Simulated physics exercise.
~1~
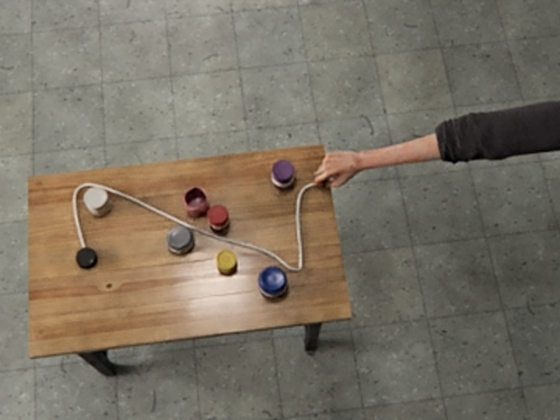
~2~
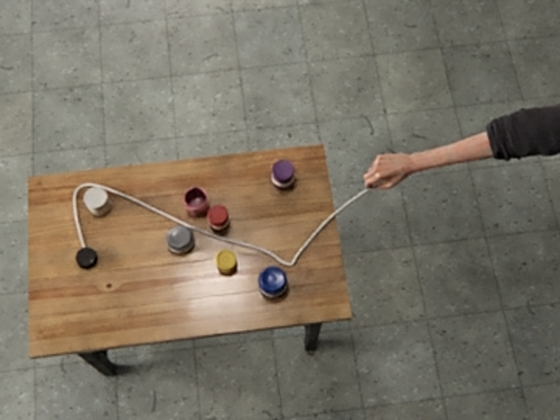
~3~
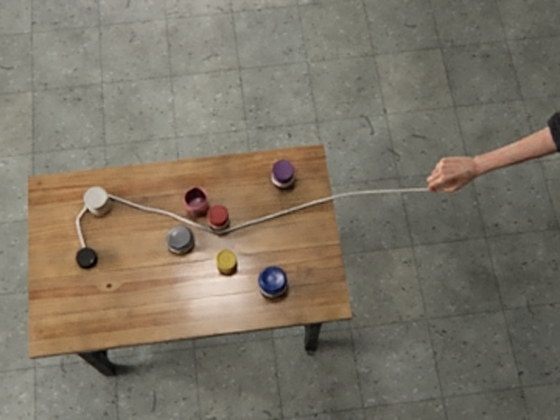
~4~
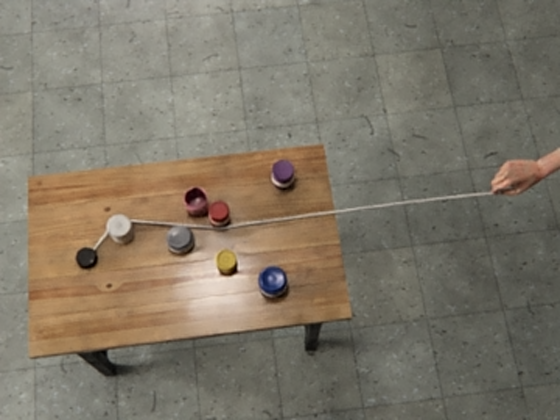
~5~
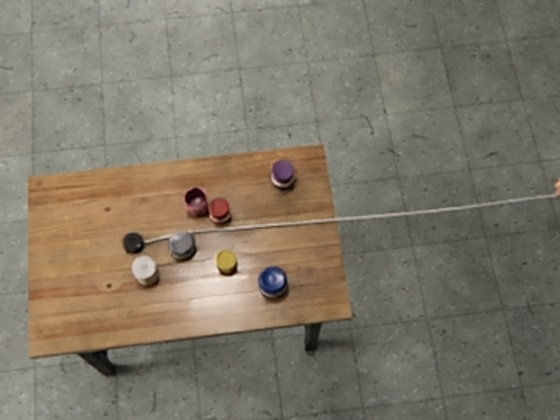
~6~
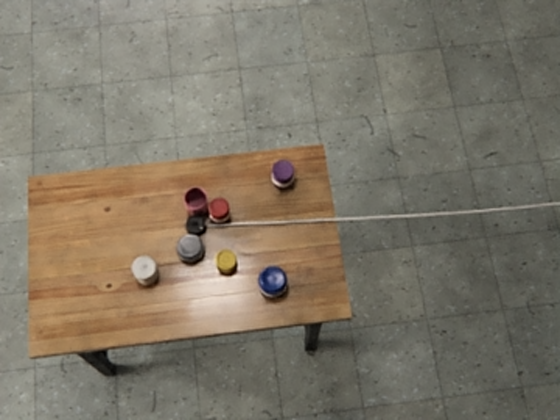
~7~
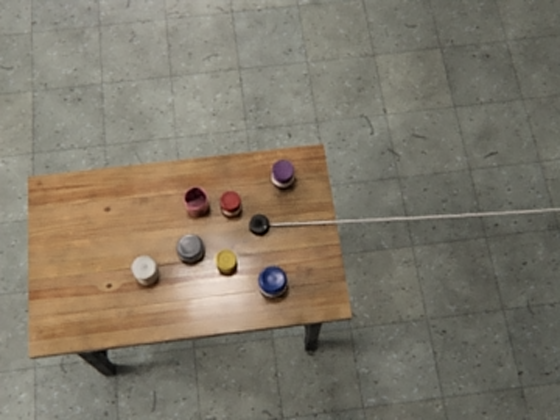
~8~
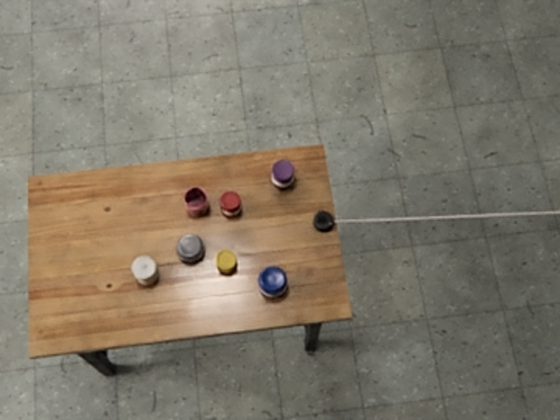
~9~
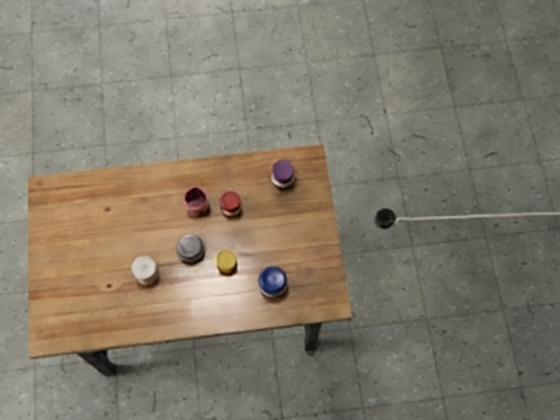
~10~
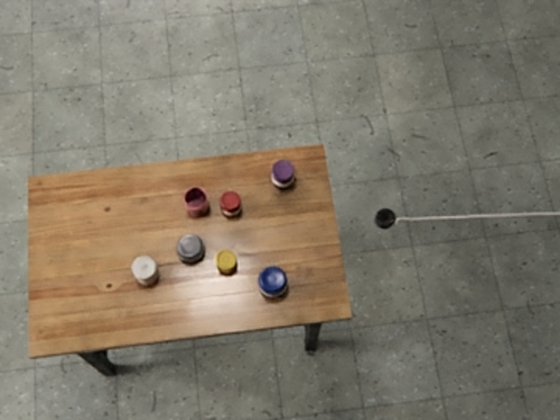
The footage shows a hand pulling a pale cord rightwards across a wooden table, drawing a black puck past scattered containers as the white tin shifts noticeably and the grey and red ones move slightly, until the puck leaves the right edge and ends beyond the table.
